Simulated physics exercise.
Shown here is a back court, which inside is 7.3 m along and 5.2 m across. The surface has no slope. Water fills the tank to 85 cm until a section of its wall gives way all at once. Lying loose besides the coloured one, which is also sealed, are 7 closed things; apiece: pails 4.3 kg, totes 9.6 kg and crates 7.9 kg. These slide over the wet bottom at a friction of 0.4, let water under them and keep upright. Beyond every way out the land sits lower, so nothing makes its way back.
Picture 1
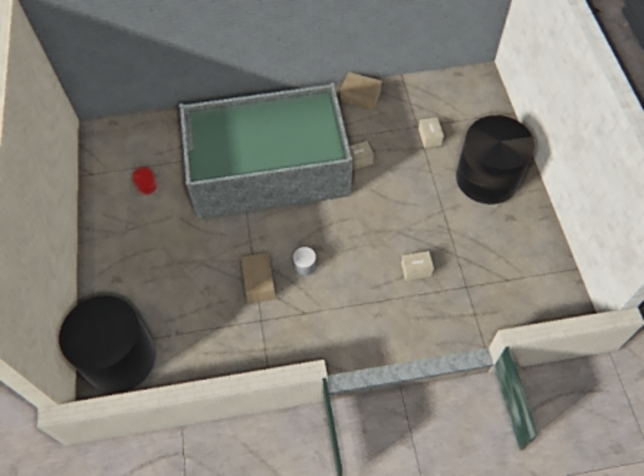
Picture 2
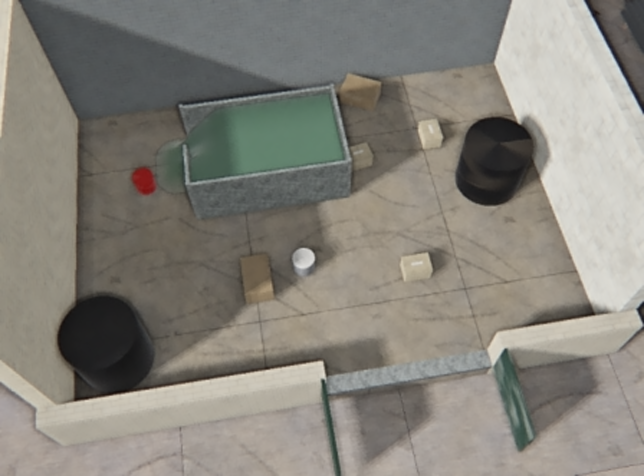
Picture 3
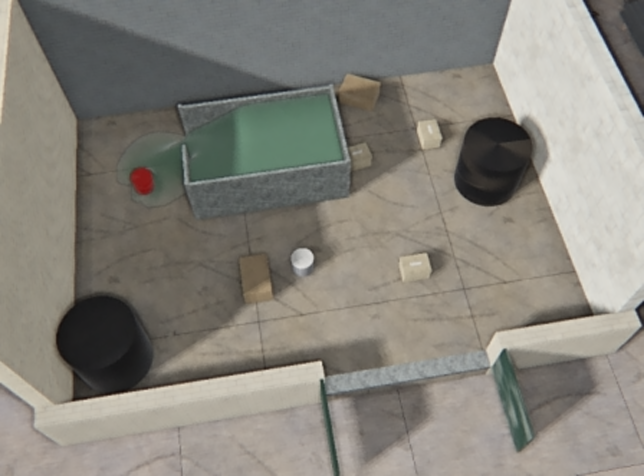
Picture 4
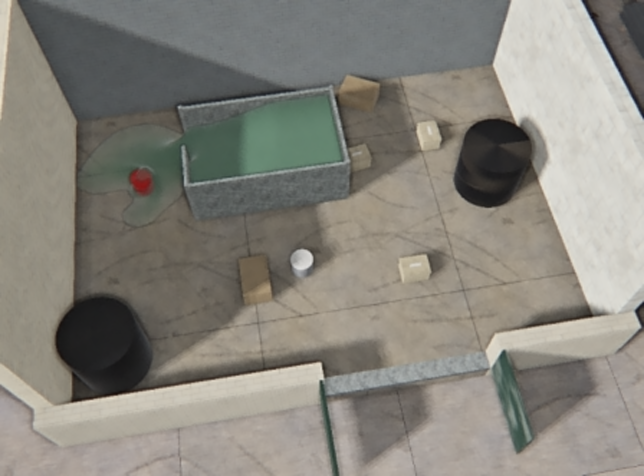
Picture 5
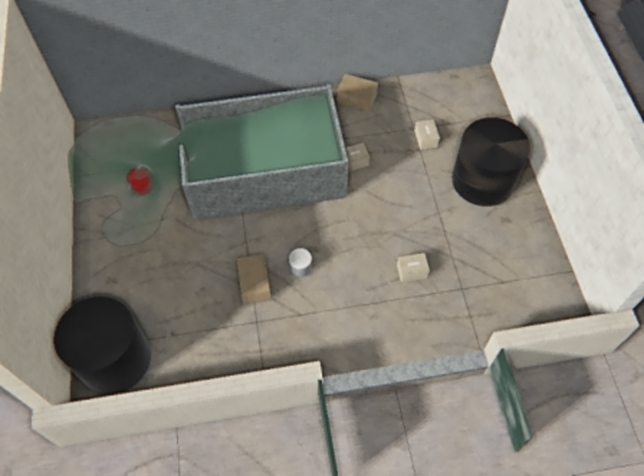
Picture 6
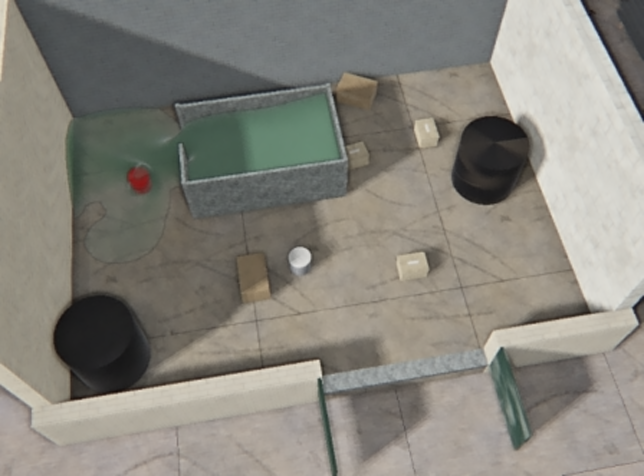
A walled court with a pale, scuffed stone floor is seen from high above, looking down over its low front wall and gateway. A stone-sided tank of green water stands at the back, with a small red pail to its left, black drums at lower left and right, and tan boxes and a white container scattered about. Water pours from the tank's left end and spreads around the pail to the left wall, while the loose things stay put.
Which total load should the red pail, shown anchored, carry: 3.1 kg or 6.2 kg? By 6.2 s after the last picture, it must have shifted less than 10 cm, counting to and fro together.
It's going to move too far regardless.
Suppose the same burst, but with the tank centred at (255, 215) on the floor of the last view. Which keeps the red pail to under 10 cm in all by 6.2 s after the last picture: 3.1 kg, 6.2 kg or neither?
For that case: Both fail.
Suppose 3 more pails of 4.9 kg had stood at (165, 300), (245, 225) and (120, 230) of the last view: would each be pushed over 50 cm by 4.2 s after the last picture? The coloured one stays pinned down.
Order as listed: Outside the limit, inside the limit, outside the limit.
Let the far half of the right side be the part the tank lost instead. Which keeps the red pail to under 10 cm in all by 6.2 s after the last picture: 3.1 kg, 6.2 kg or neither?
Answer: The small one.
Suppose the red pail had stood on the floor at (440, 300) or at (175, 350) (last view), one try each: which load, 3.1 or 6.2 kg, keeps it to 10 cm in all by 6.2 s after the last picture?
Order kept: Both picks fail, both picks fail.
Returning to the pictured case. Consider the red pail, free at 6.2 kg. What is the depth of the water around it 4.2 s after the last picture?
Close to 6 cm deep.
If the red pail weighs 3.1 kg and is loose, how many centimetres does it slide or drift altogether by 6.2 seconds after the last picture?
Close to 950 centimetres all told.
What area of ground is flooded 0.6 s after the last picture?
About 8.0 m2 is covered.
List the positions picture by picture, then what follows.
The red pail at (143, 176), on the bottom; 3.1 m2 under water; 0 of 8 have shifted, in the first frame.
The red pail at (142, 177), on the bottom; 3.6 m2 under water; 0 of 8 have shifted, in the second frame.
The red pail at (141, 176), on the bottom; 4.4 m2 under water; 0 of 8 have shifted, in the third frame.
The red pail at (141, 178), on the bottom; water covers 5.4 m2; 0 of 8 have shifted, in the fourth frame.
The red pail at (139, 177) rests on the ground; water covers 6.4 m2; 0 of 8 have shifted, in the fifth frame.
The red pail at (138, 176) rests on the ground; 7.3 m2 under water; 0 of 8 have shifted, in the sixth frame.
Then, 0.6 s after the last picture the red pail would be 148 cm from its start with 3.1 kg and 175 cm from its start with 6.2 kg; 7 cm of water round it then.
Then, 2.3 s after the last picture the red pail would be 336 cm from its start with 3.1 kg and 266 cm from its start with 6.2 kg; 6 cm of water round it then.
Then, 4.2 s after the last picture the red pail would be 567 cm from its start with 3.1 kg and 443 cm from its start with 6.2 kg; 6 cm of water round it then.
Then, 6.2 s after the last picture the red pail would be 656 cm from its start with 3.1 kg and 594 cm from its start with 6.2 kg; 4 cm of water round it then.
